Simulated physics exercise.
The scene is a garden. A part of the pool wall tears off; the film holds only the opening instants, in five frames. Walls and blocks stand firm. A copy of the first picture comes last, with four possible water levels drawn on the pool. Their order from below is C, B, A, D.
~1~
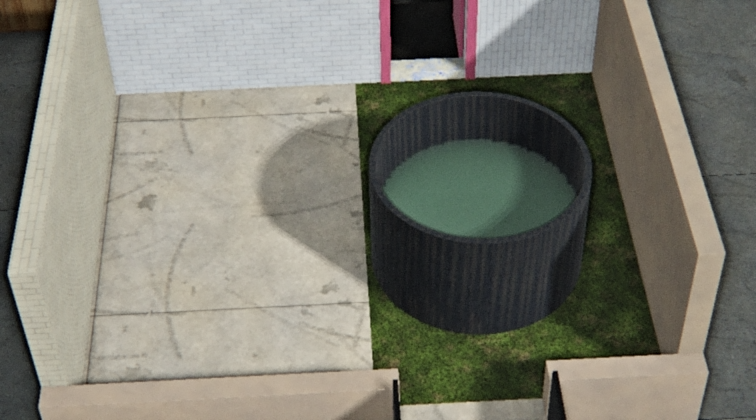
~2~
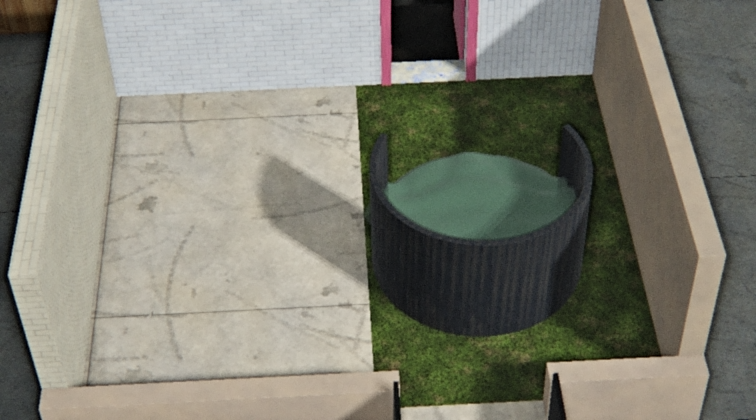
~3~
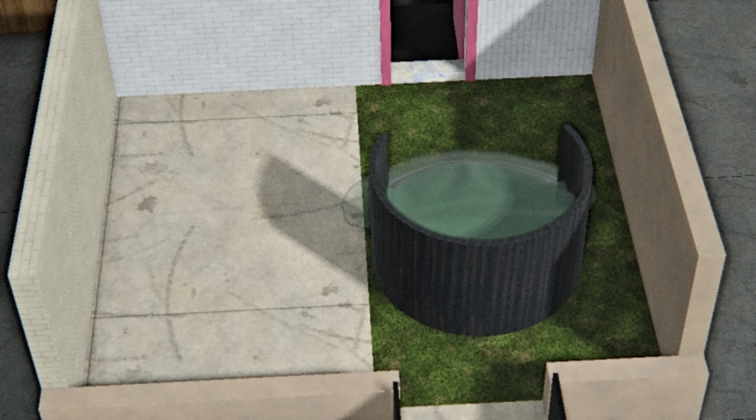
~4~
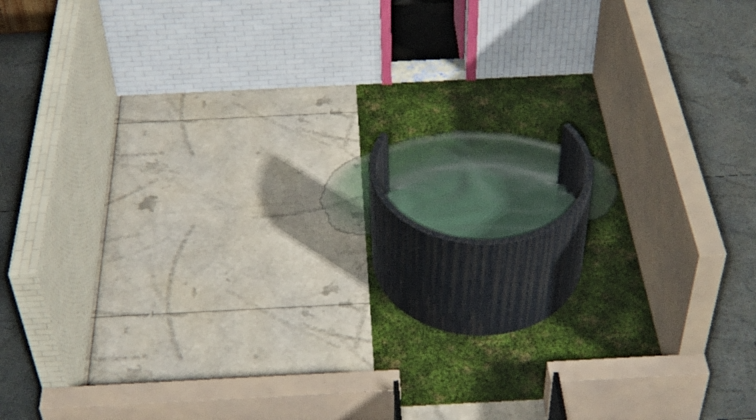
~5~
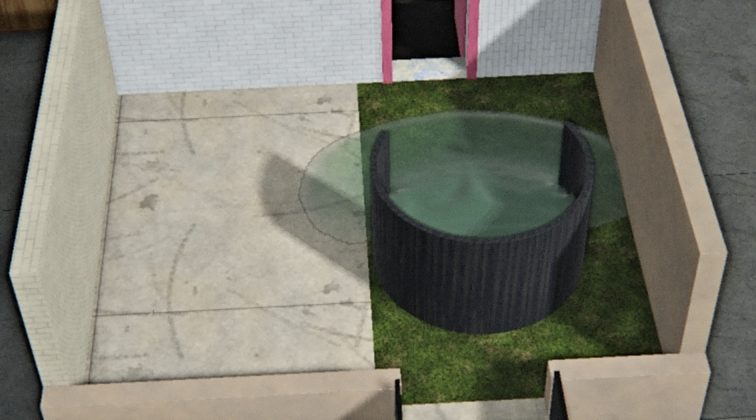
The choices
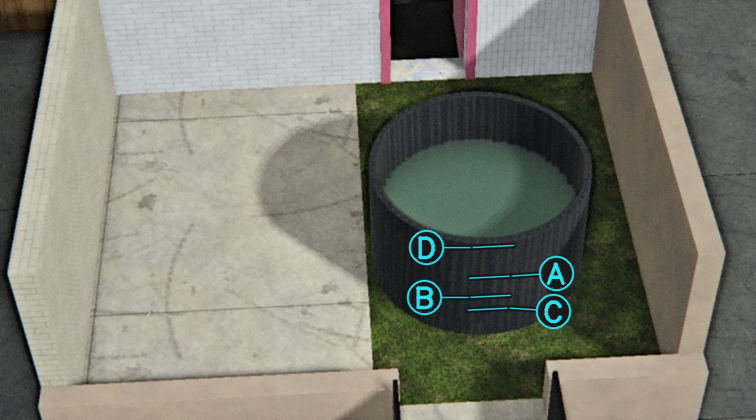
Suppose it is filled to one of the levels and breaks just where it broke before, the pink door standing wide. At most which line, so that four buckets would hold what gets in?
That is mark C.
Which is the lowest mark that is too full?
Here it is mark B.
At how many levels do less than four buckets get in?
One.
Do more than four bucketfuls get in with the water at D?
Yes.
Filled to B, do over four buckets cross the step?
Yes, it does.
In cyan, A at (490, 277); B at (489, 296); C at (488, 309); D at (492, 246); from the bottom up C, B, A, D.
If A is chosen, dozens of bucketfuls pour in.
If B is chosen, about 9 bucketfuls get in.
If C is chosen, a bucket or two gets in.
If D is chosen, dozens of bucketfuls pour in.
